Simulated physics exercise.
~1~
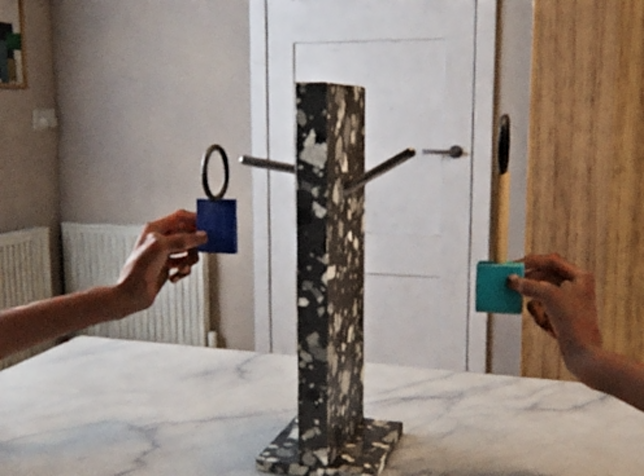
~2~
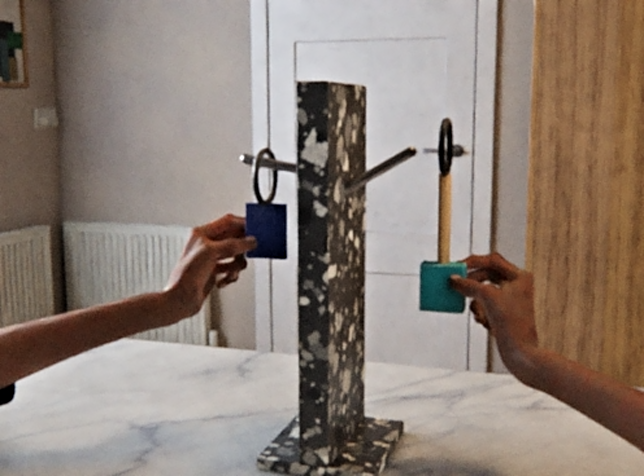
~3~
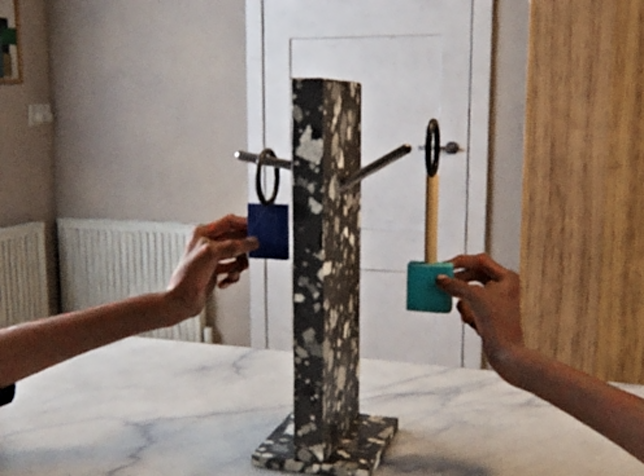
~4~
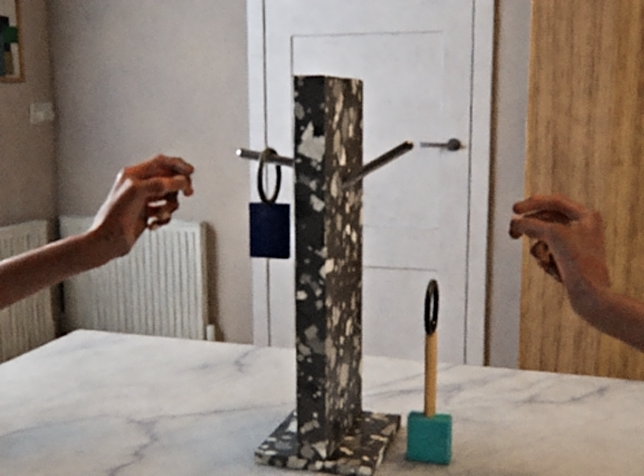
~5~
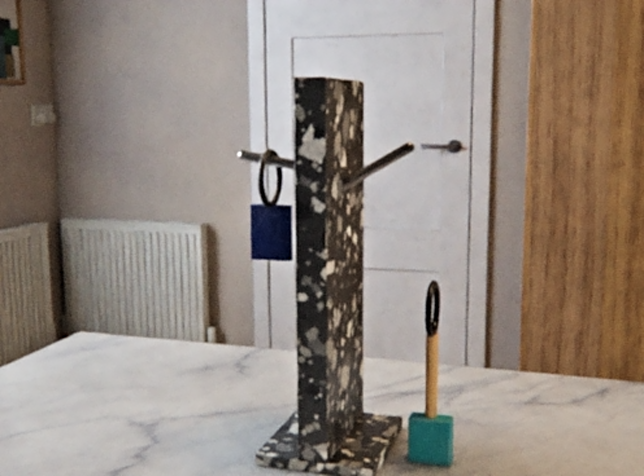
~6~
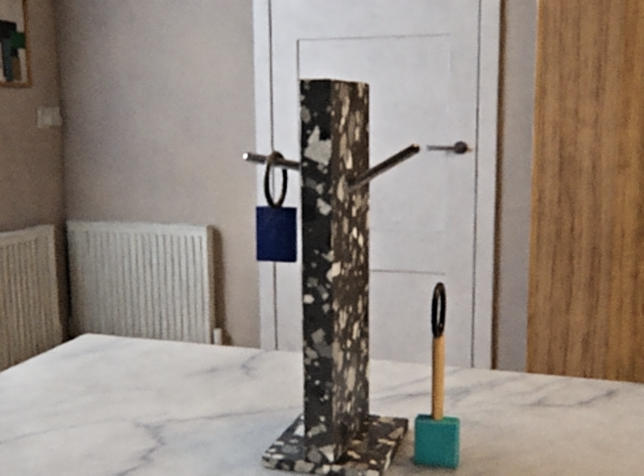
Two hands reach in from either side of a speckled black-and-white peg stand on a marble table, seen from the front by a slightly swaying camera, with a pale door behind. The left hand holds a dark blue tag by its ring, and the right holds a turquoise brush with a wooden handle and black loop. Both move inward, the tag's ring settling over the left peg while the brush's loop stays clear of the right one. The hands let go and draw back, and the brush drops to the table. It ends standing upright beside the base, the tag still hanging.
